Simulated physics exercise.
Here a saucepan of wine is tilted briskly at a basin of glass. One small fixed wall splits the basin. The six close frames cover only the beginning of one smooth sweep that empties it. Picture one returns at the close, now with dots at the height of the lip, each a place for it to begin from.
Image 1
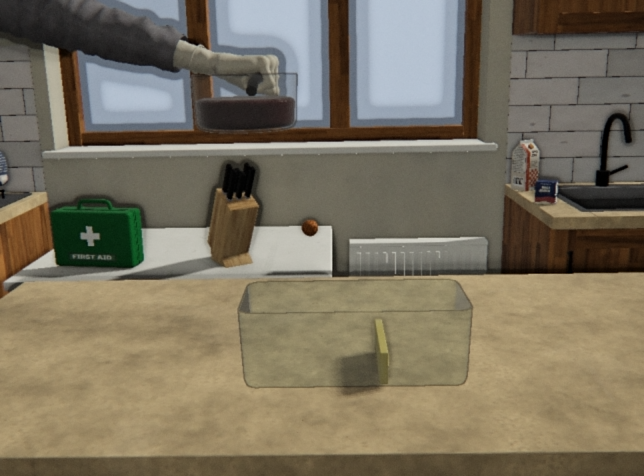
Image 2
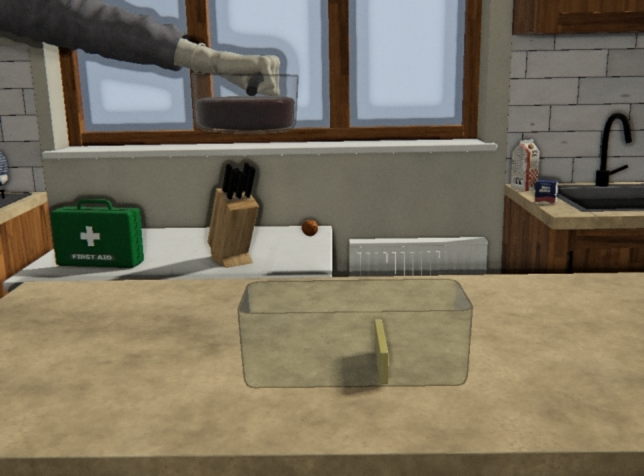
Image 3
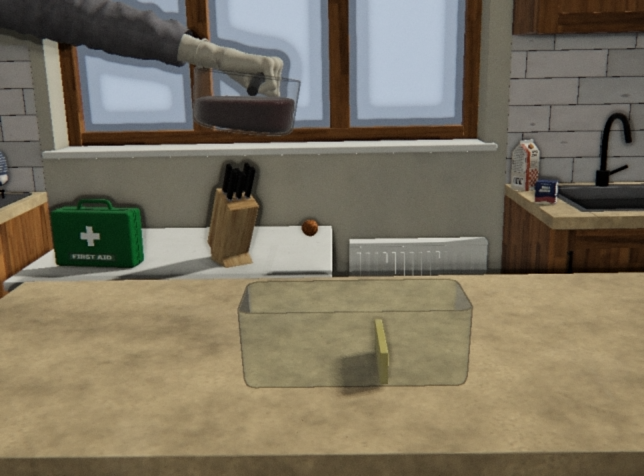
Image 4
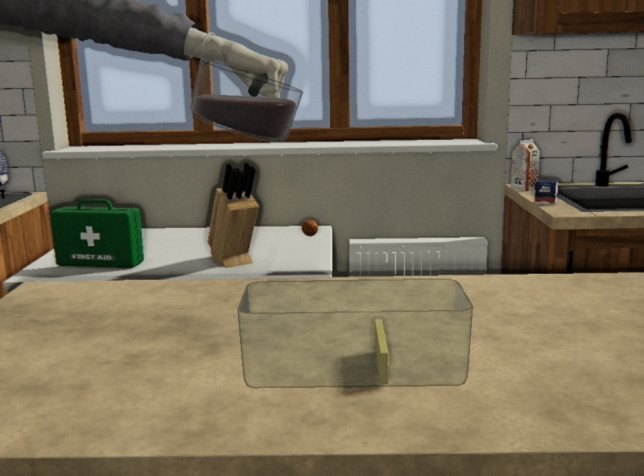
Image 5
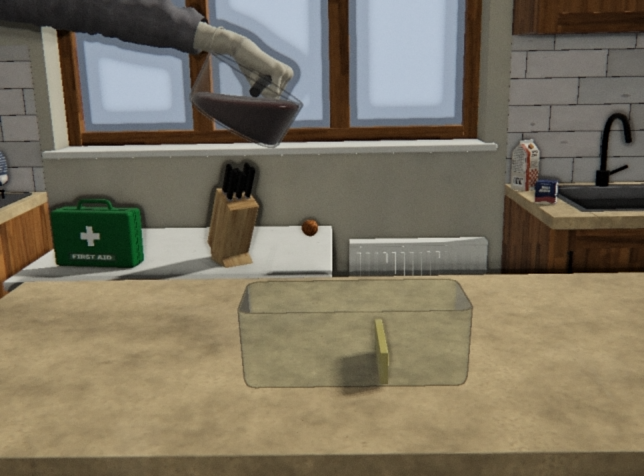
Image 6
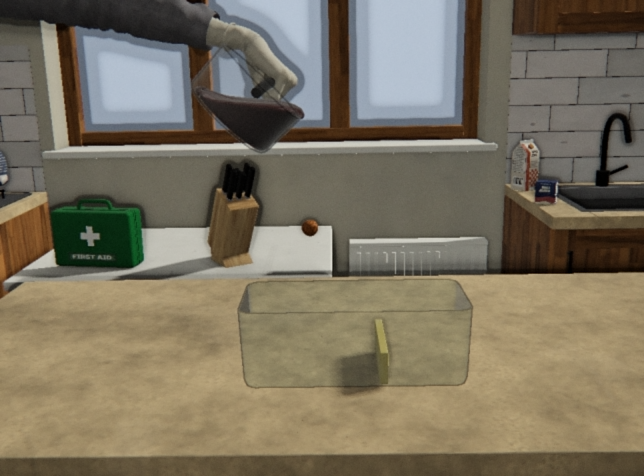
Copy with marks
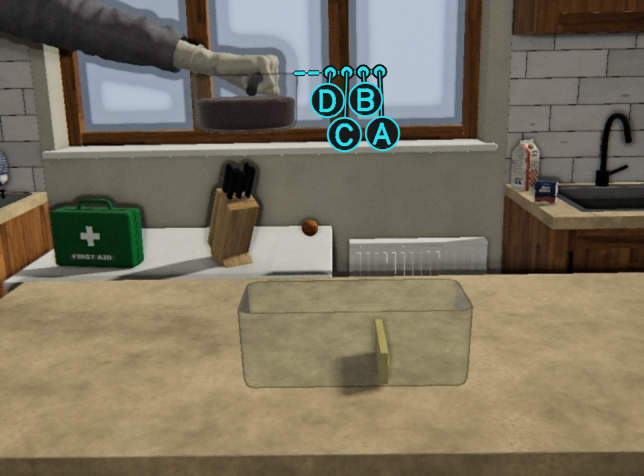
A gloved hand steadily tilts a clear pan of dark liquid above a glass basin.
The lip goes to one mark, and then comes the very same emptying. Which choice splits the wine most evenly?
Dot D does it best.
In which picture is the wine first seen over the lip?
Picture 6.
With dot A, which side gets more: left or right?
The right one.
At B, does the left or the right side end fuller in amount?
The right side.
On the marked copy, A at (379, 71); B at (363, 72); C at (346, 72); D at (330, 72).
Choosing A, about 14 % ends left of the wall and 77 % right of it; 9 % is lost outside.
Choosing B, about 13 % ends left of the wall and 81 % right of it; 6 % is lost outside.
Choosing C, about 23 % ends left of the wall and 72 % right of it; 5 % is lost outside.
Choosing D, about 53 % ends left of the wall and 43 % right of it; 4 % is lost outside.
